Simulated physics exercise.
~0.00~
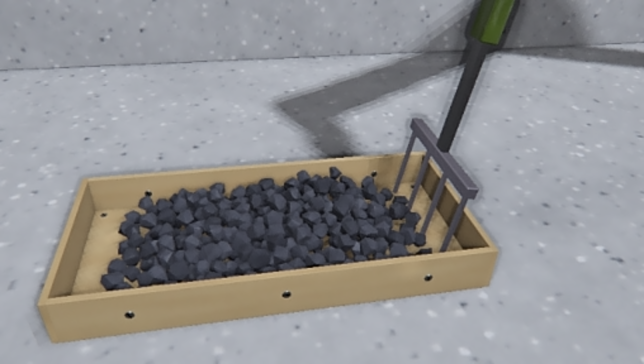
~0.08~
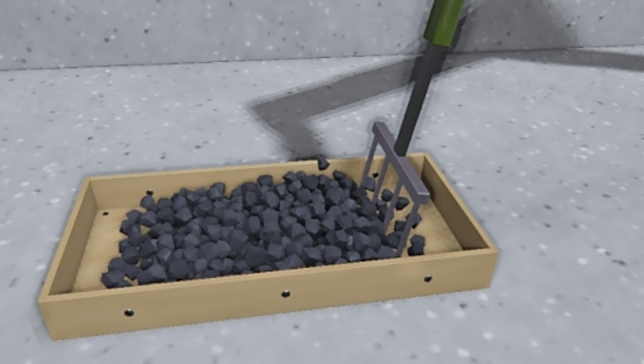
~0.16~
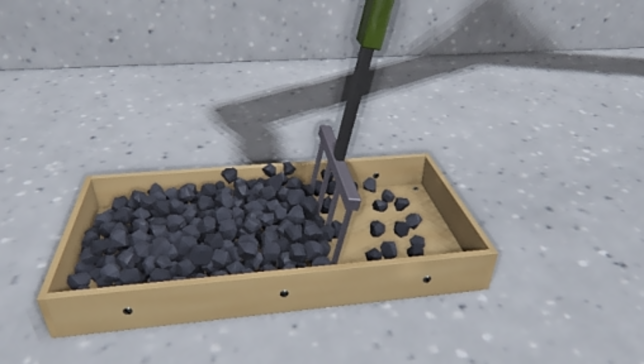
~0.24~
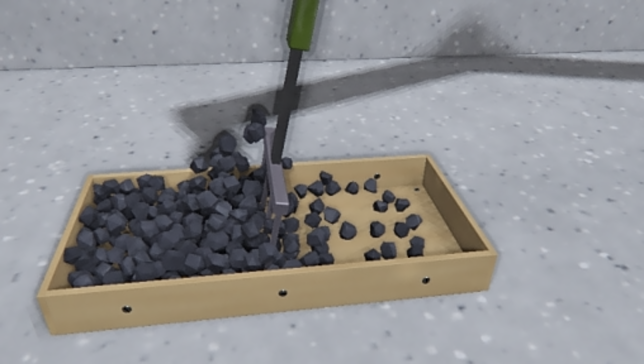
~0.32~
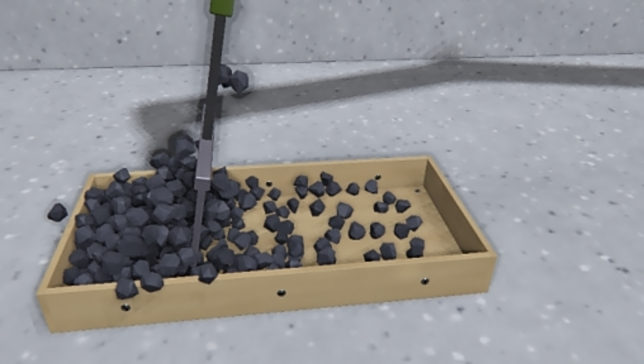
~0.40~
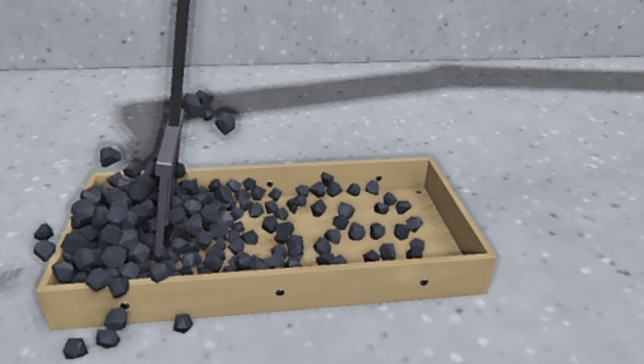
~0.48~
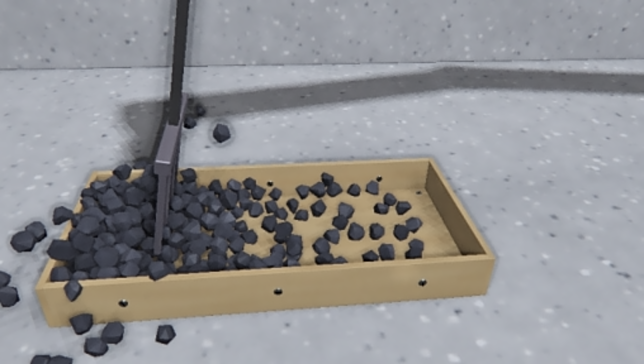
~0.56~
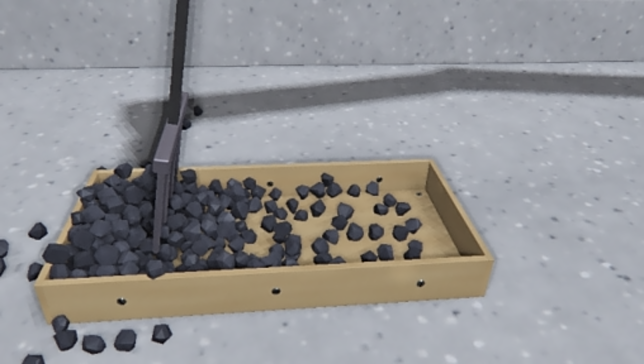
The clip shows a dark comb-like rake with a green handle sweeping leftward through small dark pebbles in a shallow tan tray, piling them at the left end until some spill over the sides, then stopping, with stragglers left in the tray and several pebbles lying on the speckled surface.
